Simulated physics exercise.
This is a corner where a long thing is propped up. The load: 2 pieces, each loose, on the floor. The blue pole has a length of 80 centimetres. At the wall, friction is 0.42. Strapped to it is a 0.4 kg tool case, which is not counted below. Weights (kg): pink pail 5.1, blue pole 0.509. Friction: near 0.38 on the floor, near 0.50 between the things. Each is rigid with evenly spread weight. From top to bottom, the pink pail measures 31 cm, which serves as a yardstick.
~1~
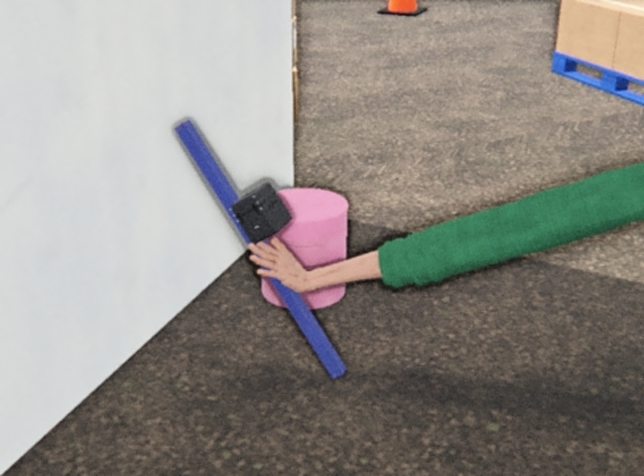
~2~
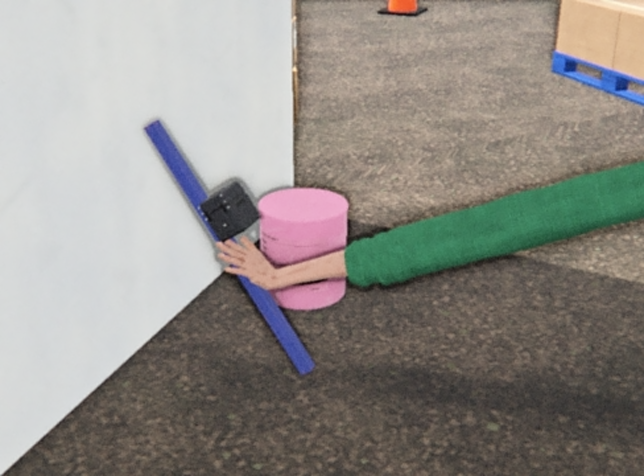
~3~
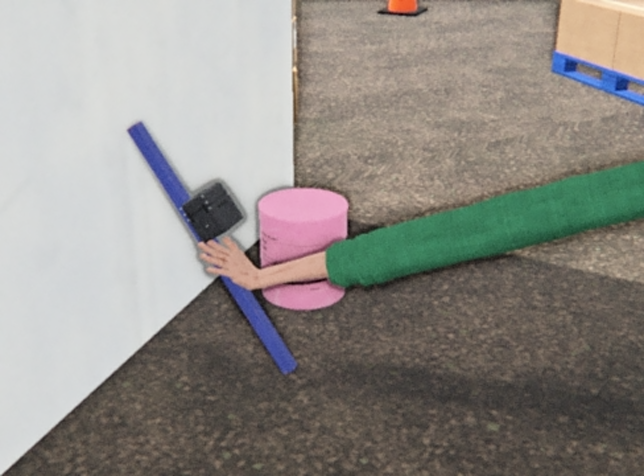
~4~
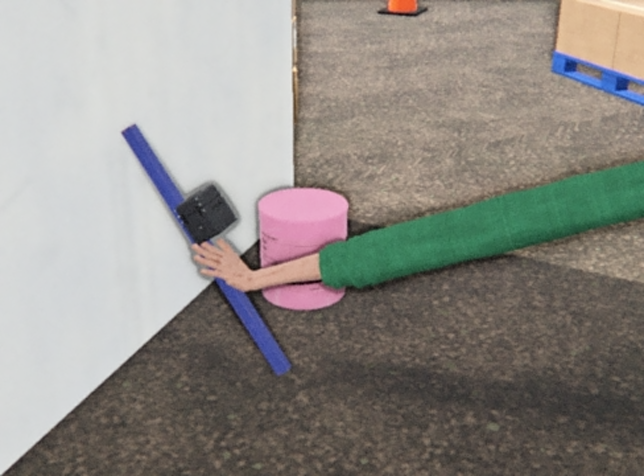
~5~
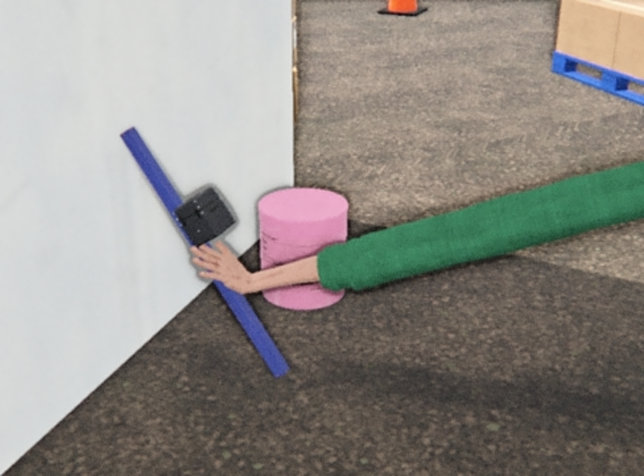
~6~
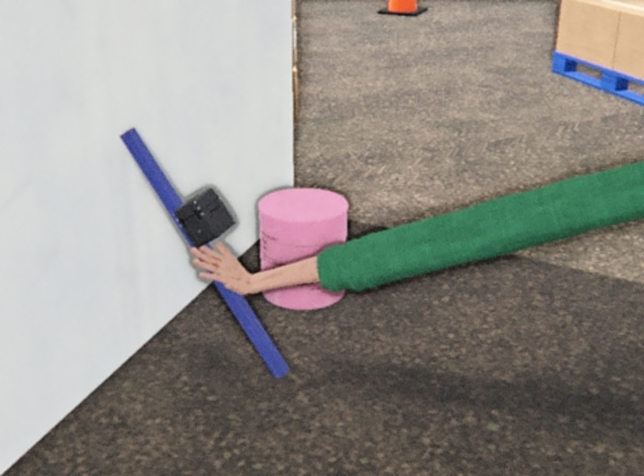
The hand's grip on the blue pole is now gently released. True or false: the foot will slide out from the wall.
False, it stays leaning.
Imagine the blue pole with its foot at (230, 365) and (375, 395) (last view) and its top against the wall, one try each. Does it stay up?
Trial 1: Stable; trial 2: Slips.
Then, 0.20 s after the last picture, nothing has stirred.
Then, 0.60 s after the last picture, blue pole resting near (207, 256).
At rest, both in place, give or take 10 cm. Seen from the same camera at the end, blue pole near (207, 256). The pole remains leaning.
